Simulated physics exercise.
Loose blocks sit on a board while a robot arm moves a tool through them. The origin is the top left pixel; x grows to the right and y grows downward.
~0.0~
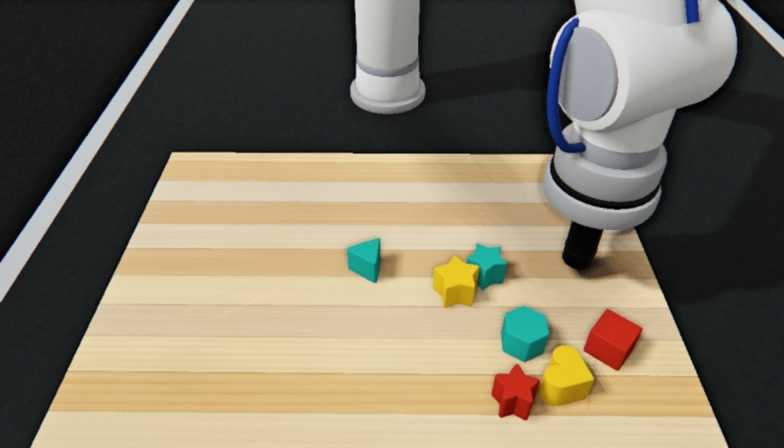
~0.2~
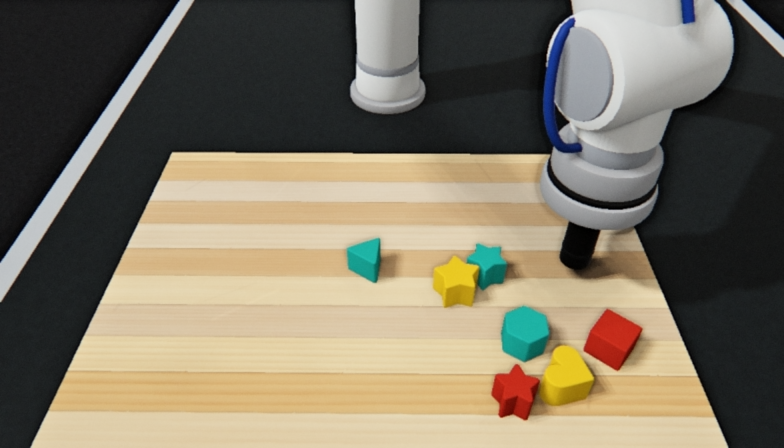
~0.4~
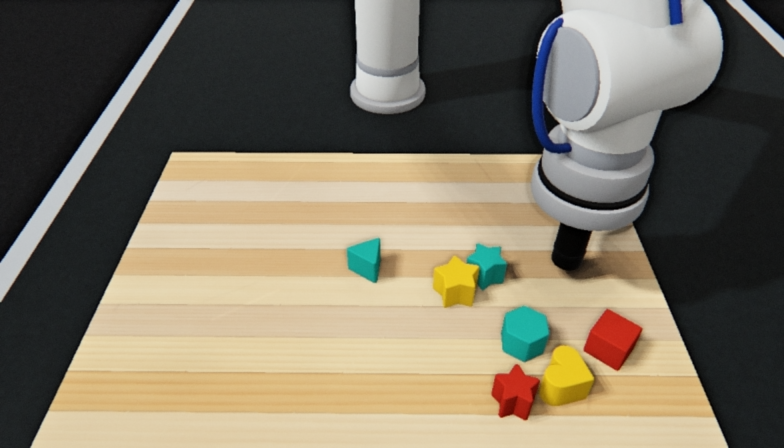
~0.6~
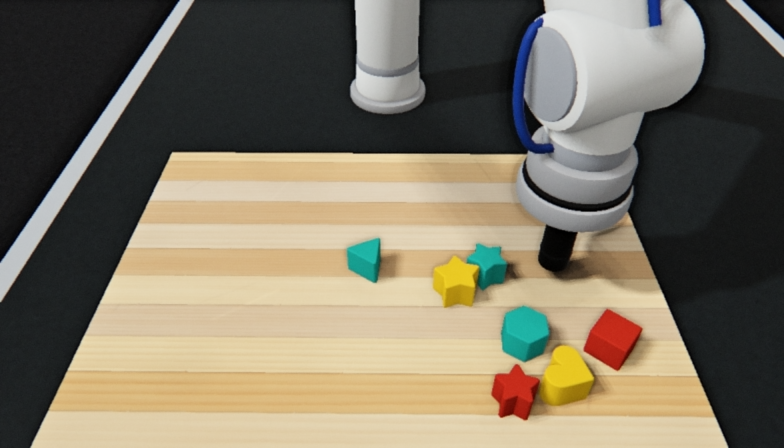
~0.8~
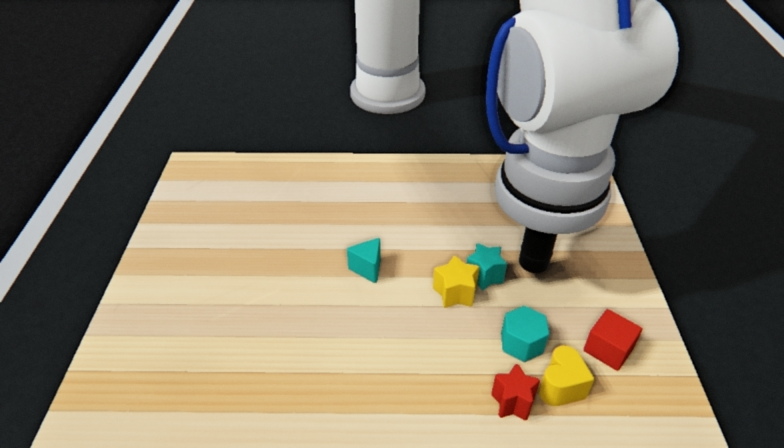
The clip opens on a light wooden board scattered with turquoise, yellow and red blocks, with a robot arm's dark-tipped tool at the upper right. The arm barely shifts at first, then slides the tool a short way left toward the turquoise star, while every block stays still.
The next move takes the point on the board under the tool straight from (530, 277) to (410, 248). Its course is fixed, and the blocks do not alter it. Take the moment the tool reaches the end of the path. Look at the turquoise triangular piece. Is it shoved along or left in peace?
That one stays where it is.
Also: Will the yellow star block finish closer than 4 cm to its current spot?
Yes
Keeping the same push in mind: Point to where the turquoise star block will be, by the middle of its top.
The point I'd pick in the picture is (432, 254).
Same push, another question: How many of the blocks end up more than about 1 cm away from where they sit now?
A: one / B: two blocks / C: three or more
My answer is option B.
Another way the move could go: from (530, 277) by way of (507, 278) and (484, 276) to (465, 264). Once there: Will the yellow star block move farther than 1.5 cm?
Yes, it checks out.
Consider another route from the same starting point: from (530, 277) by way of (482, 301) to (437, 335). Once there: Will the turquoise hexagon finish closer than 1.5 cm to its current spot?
In short: Yes.
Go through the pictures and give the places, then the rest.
Tip of the tool (577, 260), middles of tops, turquoise triangular piece (367, 249), yellow star block (458, 272), turquoise star block (488, 255), in the first picture.
Tool (574, 260), nothing pushed, in the second picture.
Tool (566, 261), nothing pushed, in the third picture.
Tool (553, 262), nothing pushed, in the fourth picture.
Tool (534, 264), turquoise triangular piece (367, 249), yellow star block (458, 272), turquoise star block (488, 255), in the fifth picture.
What follows on the original path. One third of the way, tool (491, 254); yellow star block (445, 275); turquoise star block (466, 256), turned 25° anticlockwise.
Two thirds of the way, tool (450, 244); yellow star block (433, 281), turned 35° anticlockwise; turquoise star block (438, 255), turned 55° anticlockwise.
At the end, tool (411, 235); turquoise triangular piece unmoved; yellow star block (432, 282), turned 35° anticlockwise; turquoise star block (432, 254), turned 75° anticlockwise.
